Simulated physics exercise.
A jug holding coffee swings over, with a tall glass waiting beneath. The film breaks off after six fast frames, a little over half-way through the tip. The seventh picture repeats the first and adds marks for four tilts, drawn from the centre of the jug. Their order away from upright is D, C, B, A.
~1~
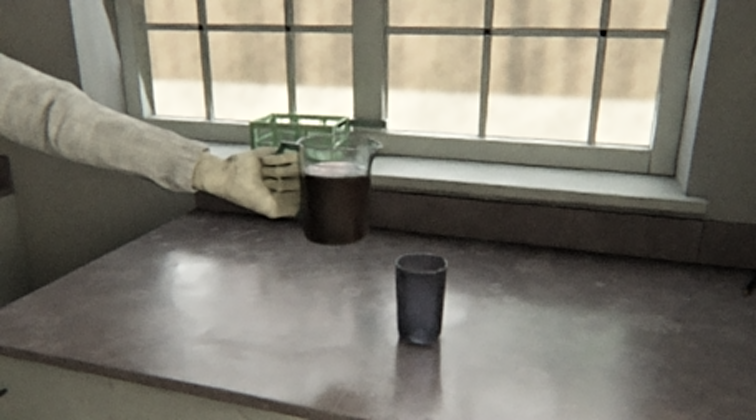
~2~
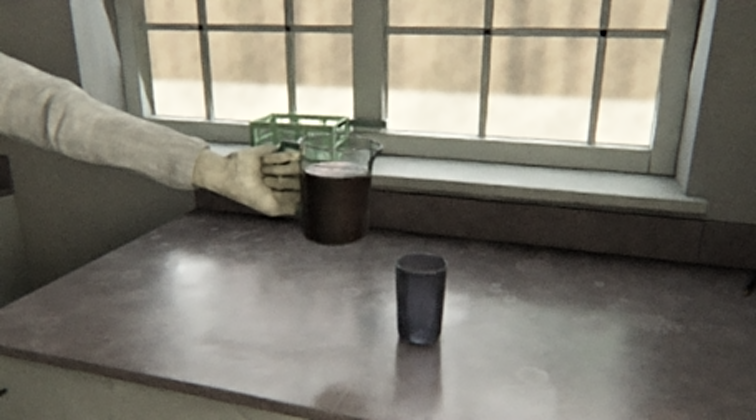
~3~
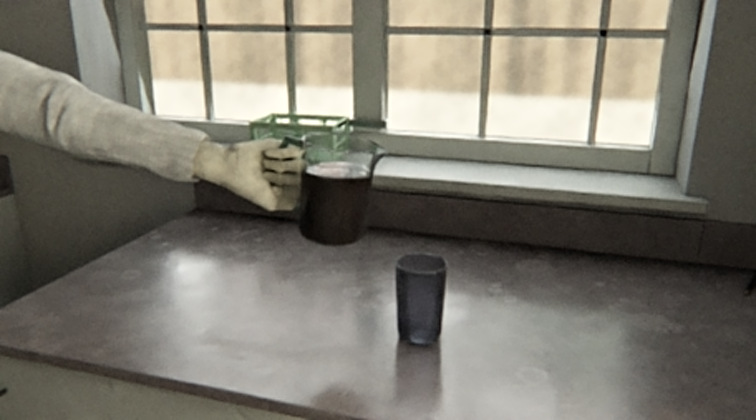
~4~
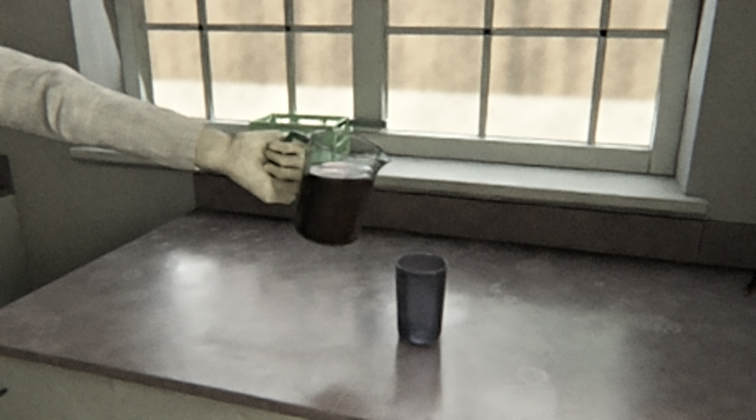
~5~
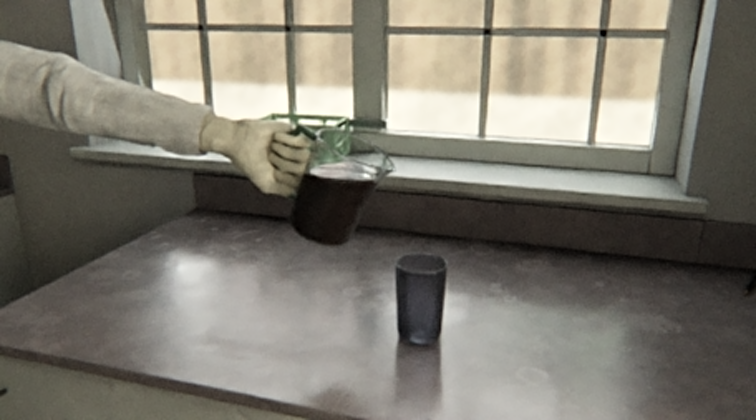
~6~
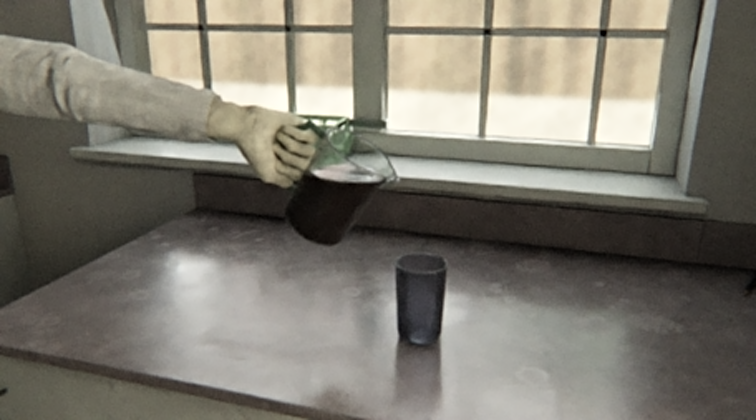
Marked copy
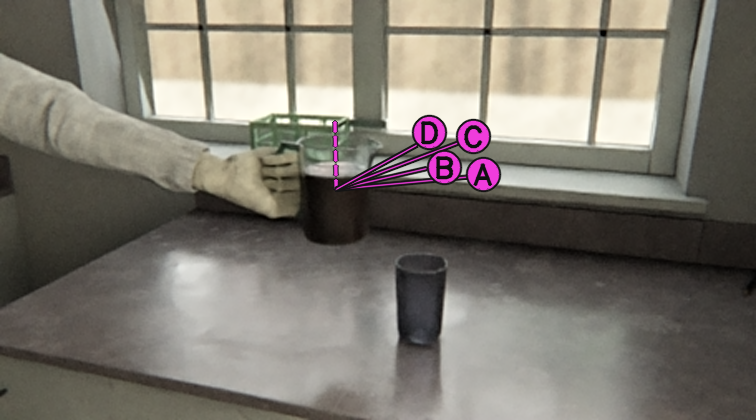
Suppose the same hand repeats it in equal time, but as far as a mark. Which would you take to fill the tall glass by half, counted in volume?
It is C.
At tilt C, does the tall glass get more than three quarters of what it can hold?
No.
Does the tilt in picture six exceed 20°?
Yes.
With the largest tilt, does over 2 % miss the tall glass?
Yes, it does.
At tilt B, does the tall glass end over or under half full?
Over.
In magenta, A at (466, 177); B at (426, 168); C at (457, 143); D at (416, 145).
If A is chosen, the tall glass ends with about 81 % of what it can hold; 15 % of the coffee is spilt.
If B is chosen, the tall glass ends with about 70 % of what it can hold; 7 % of the coffee is spilt.
If C is chosen, the tall glass ends with about 53 % of what it can hold; 3 % of the coffee is spilt.
If D is chosen, the tall glass ends with about 35 % of what it can hold.
